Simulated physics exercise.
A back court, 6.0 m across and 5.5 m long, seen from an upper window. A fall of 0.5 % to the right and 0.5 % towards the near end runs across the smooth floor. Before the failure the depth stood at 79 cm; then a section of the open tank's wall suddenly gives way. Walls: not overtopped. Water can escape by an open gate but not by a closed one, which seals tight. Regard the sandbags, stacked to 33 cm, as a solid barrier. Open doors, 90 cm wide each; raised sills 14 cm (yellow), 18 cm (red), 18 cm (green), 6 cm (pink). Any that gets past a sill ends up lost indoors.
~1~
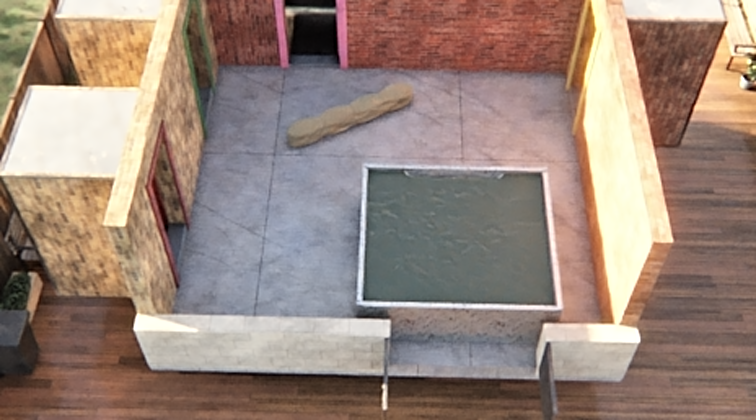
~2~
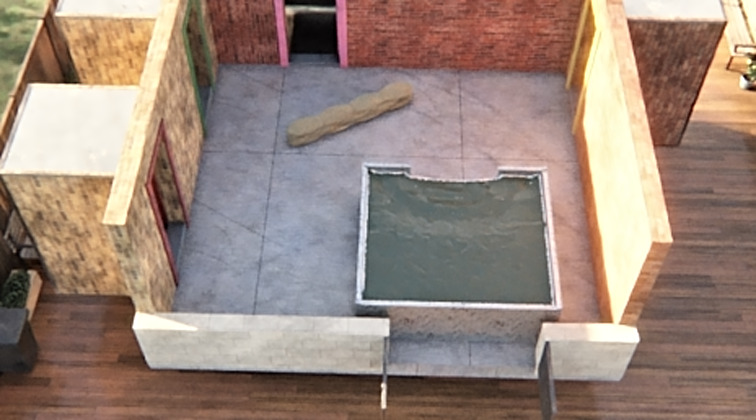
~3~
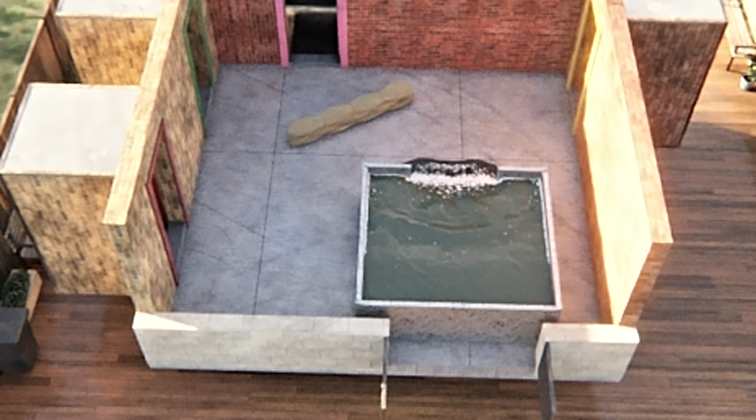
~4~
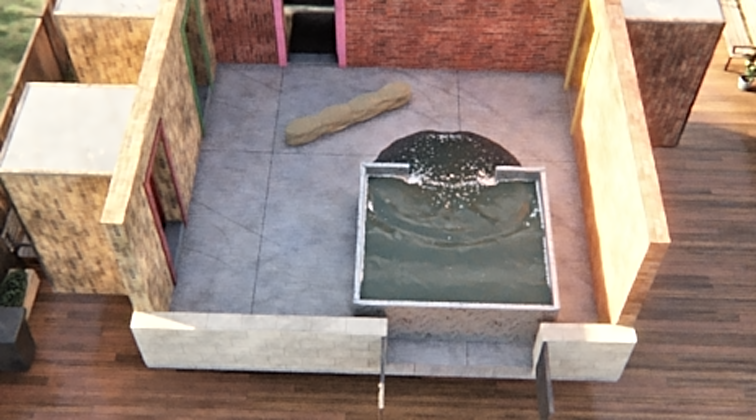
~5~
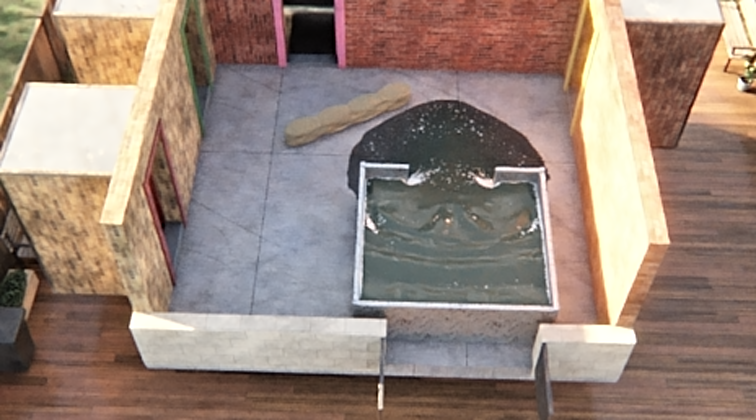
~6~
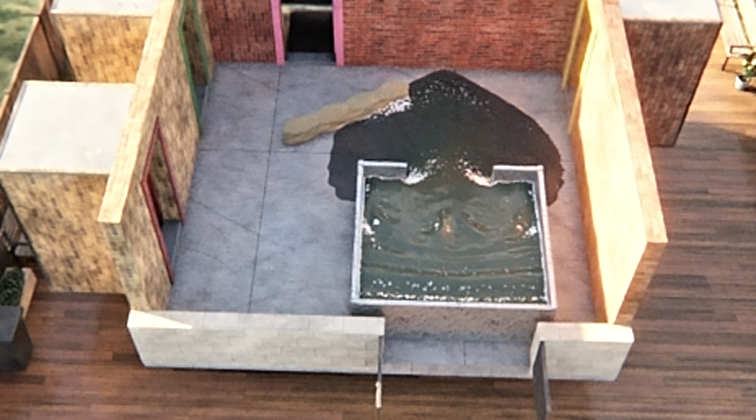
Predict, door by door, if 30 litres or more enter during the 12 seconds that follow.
In the end at the yellow door the limit will be broken, at the red door the limit will hold, at the green door the limit will hold, at the pink door the limit will hold.
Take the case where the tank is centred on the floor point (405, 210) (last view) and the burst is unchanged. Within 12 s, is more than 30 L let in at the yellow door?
Well, yellow ends up beyond the mark.
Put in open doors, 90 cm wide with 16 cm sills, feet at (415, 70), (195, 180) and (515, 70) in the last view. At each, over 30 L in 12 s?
In that order: Over, not over, past it.
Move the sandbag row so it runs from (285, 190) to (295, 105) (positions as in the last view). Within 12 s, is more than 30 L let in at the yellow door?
Measured against that limit, the yellow door comes out beyond it.
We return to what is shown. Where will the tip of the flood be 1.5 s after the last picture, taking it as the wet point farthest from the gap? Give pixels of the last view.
Point: Roughly (236, 64).
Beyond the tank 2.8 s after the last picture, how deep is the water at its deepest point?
Roughly 36 cm.
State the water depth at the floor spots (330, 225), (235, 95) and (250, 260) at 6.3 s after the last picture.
Spot one 4 cm, spot two 13 cm, spot three 6 cm.
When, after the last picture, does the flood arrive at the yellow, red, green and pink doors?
So, yellow at 0.3 s, then red at 2.2 s, green at 1.8 s, and pink at 0.8 s.
Then, 0.7 s after the last picture water covers 35 % of the floor and is deepest (48 cm) near (434, 77); yellow door 11 cm at the sill, 0 L in, red door not reached, green door not reached, pink door not reached.
Then, 1.5 s after the last picture water covers 50 % of the floor and is deepest (50 cm) near (518, 73); yellow door 35 cm at the sill, 31 L in, red door not reached, green door not reached, pink door 5 cm at the sill, 0 L in.
Then, 2.8 s after the last picture water covers 85 % of the floor and is deepest (36 cm) near (549, 74); yellow door 32 cm at the sill, 187 L in, red door 9 cm at the sill, 0 L in, green door 18 cm at the sill, 0 L in, pink door 5 cm at the sill, 0 L in.
Then, 6.3 s after the last picture water covers 95 % of the floor and is deepest (28 cm) near (583, 255); yellow door 19 cm at the sill, 333 L in, red door 10 cm at the sill, 0 L in, green door 12 cm at the sill, 0 L in, pink door 4 cm at the sill, 0 L in.
Then, 11.3 s after the last picture water covers 95 % of the floor and is deepest (18 cm) near (354, 199); yellow door 15 cm at the sill, 351 L in, red door 11 cm at the sill, 1 L in, green door 9 cm at the sill, 0 L in, pink door 6 cm at the sill, 6 L in.
